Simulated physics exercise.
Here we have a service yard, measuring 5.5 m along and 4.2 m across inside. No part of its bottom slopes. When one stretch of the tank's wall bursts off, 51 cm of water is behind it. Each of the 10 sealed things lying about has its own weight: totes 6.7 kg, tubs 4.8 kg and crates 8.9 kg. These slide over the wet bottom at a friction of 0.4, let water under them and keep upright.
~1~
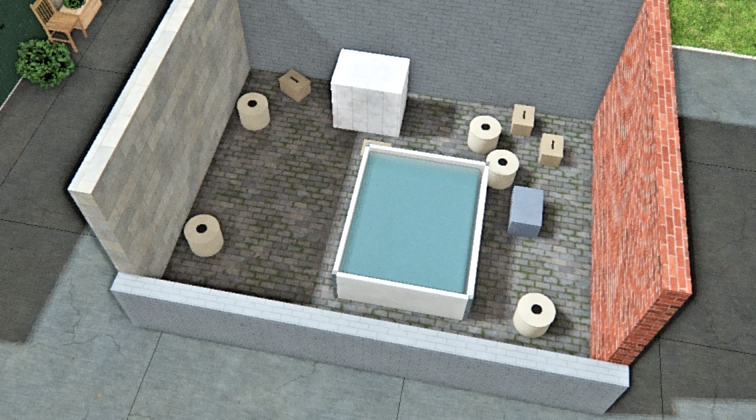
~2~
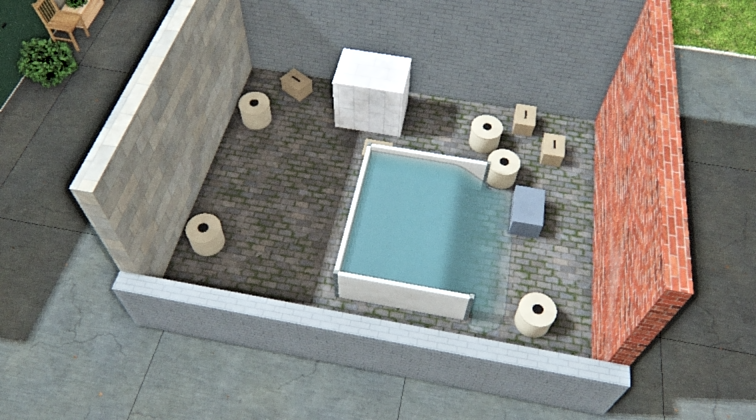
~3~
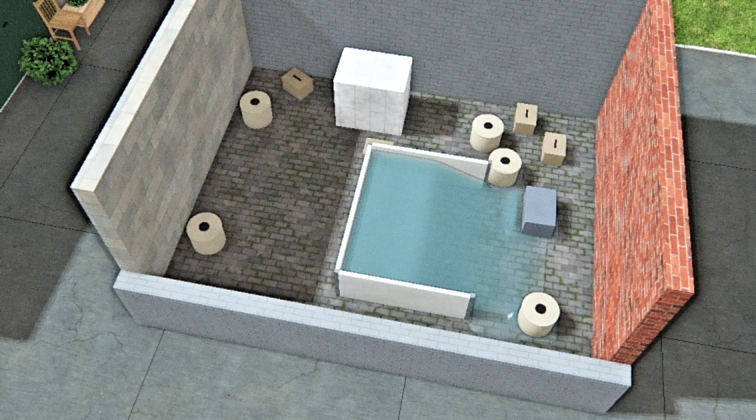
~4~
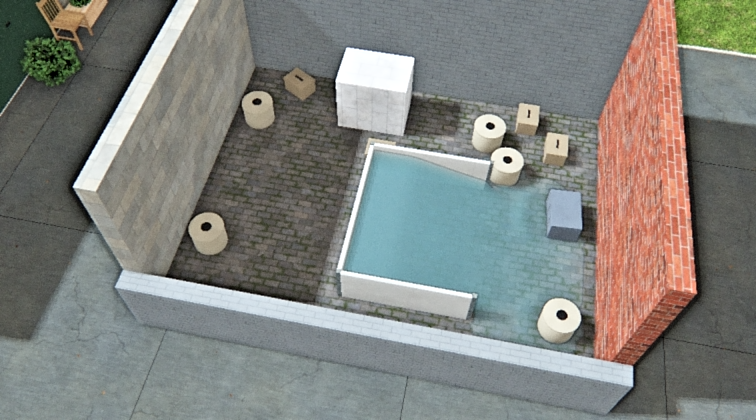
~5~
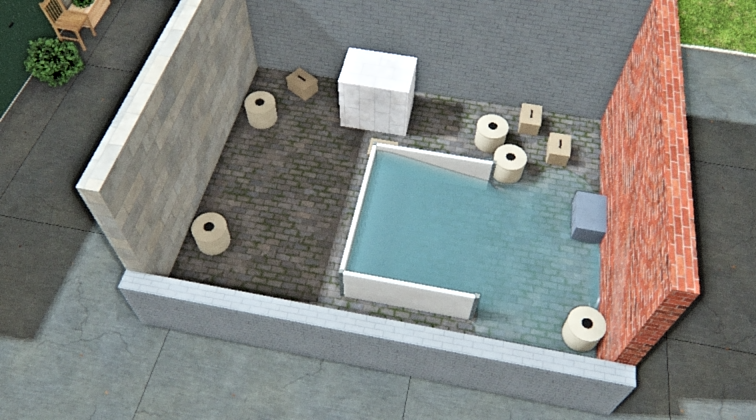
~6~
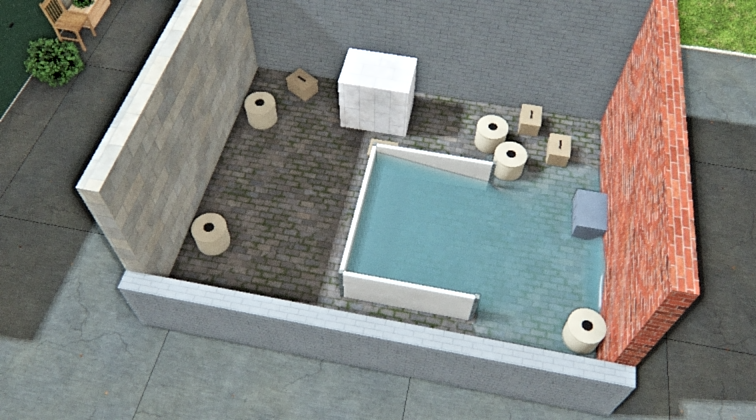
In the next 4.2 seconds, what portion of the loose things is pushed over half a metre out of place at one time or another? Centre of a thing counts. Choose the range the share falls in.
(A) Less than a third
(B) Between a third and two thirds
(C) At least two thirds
(C) At least two thirds.
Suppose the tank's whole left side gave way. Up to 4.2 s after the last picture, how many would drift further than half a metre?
In that case the number is 5.
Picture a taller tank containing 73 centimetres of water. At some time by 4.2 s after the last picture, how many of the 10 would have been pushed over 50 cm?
The count would be 8.
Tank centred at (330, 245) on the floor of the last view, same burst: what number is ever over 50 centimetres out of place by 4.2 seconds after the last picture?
Result: 6 of them.
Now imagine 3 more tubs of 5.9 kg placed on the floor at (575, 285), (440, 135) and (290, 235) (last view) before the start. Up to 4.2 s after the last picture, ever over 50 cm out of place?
So it's gets above, then gets above, then stays below.
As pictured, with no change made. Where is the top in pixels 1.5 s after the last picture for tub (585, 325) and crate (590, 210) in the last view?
Near (498, 322) and (590, 110).
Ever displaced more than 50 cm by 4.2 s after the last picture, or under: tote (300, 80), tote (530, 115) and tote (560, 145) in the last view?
Result, in order: Undershooting / overshooting / overshooting.
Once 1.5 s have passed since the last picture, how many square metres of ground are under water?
Some 10.0 m2 of it.
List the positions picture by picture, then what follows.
In the first picture, a crate at (528, 205), on the bottom; a tub at (537, 310), on the bottom; 3.3 m2 under water; 0 of 10 have shifted.
In the second picture, a crate at (529, 205) rests on the ground; a tub at (538, 309) rests on the ground; water covers 4.3 m2; 0 of 10 have shifted.
In the third picture, a crate at (541, 205), on the bottom, 14 cm from its start; a tub at (541, 309), on the bottom; 5.1 m2 under water; 1 of 10 have shifted.
In the fourth picture, a crate at (566, 209) rests on the ground, 45 cm from its start; a tub at (562, 315), on the bottom, 26 cm from its start; water covers 6.3 m2; 2 of 10 have shifted.
In the fifth picture, a crate at (592, 211), on the bottom, 75 cm from its start; a tub at (587, 324), on the bottom, 53 cm from its start; water covers 7.4 m2; 3 of 10 have shifted.
In the sixth picture, a crate at (592, 209), afloat, 75 cm from its start; a tub at (587, 326), on the bottom, 54 cm from its start; 7.9 m2 under water; 3 of 10 have shifted.
Then, 0.4 s after the last picture 2 of 10 are over 50 cm from their spots; 2 afloat.
Then, 1.5 s after the last picture 2 of 10 are over 50 cm from their spots; 2 afloat.
Then, 2.8 s after the last picture 6 of 10 are over 50 cm from their spots; 4 afloat.
Then, 4.2 s after the last picture 7 of 10 are over 50 cm from their spots, and 8 have been at some point; 5 afloat.
